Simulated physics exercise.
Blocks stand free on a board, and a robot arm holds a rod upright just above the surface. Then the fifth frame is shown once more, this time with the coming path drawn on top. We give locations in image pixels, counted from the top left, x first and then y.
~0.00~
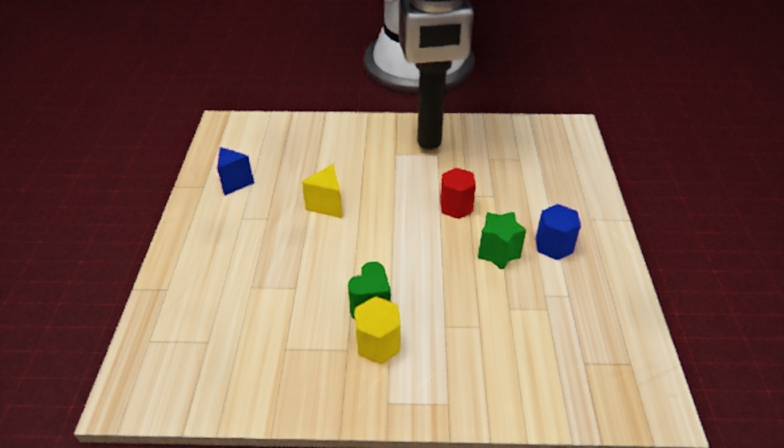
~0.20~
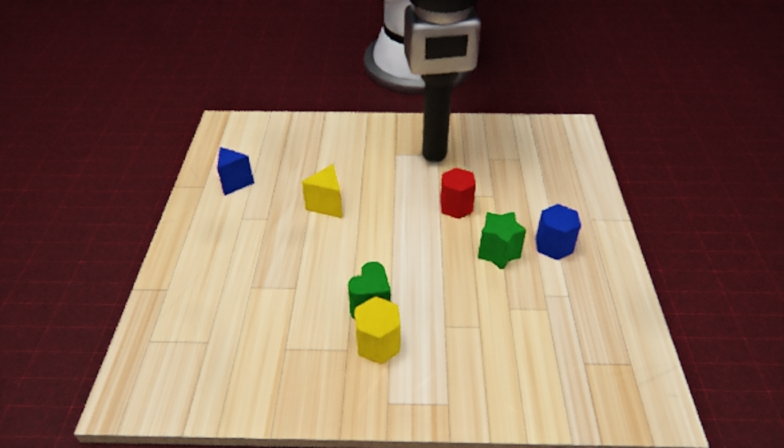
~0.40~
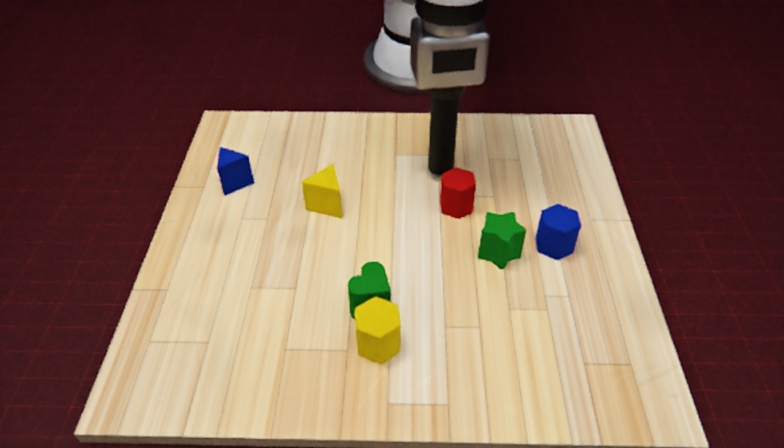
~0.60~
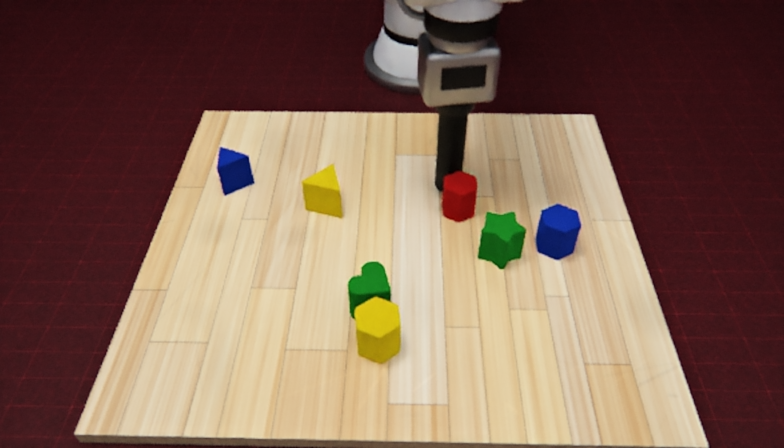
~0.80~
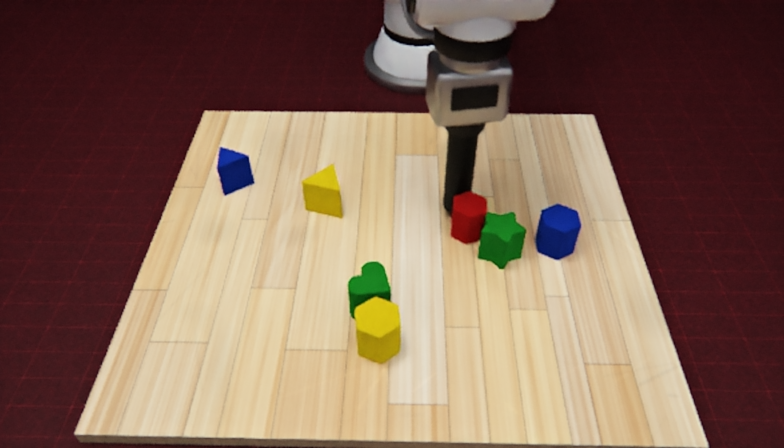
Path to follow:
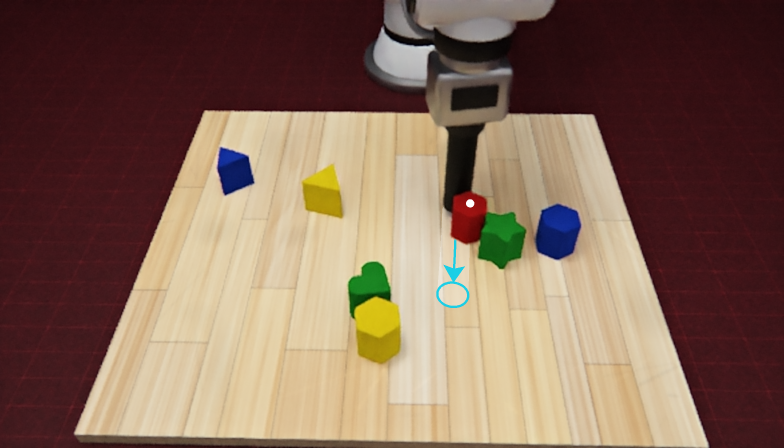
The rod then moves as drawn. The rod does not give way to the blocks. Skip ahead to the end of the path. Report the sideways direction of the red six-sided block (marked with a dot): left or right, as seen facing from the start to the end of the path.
Side: Left.
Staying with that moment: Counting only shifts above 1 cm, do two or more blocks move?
Yes, that is how it ends up.
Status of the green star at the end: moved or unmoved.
The green star is moved.
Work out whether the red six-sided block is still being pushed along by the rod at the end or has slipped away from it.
As far as I can tell, the red six-sided block has dropped away to the side or behind.
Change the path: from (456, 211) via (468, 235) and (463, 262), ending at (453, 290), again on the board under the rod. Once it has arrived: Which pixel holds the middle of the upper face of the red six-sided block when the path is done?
About (488, 274).
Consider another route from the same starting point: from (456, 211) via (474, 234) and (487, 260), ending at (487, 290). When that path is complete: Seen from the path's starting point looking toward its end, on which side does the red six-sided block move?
The shift goes right.
Path on the board, from (456, 211) to (453, 295); the dot is on the red six-sided block.
What follows on the original path. One third of the way, rod (456, 231); red six-sided block (477, 230), turned 20° anticlockwise; green star (521, 239), turned 30° anticlockwise.
Two thirds of the way, rod (455, 258); red six-sided block (487, 253), turned 60° anticlockwise; green star (527, 243), turned 60° anticlockwise.
At the end, rod (453, 288); green heart in place; red six-sided block (492, 263), turned 105° anticlockwise; green star (527, 243), turned 60° anticlockwise.
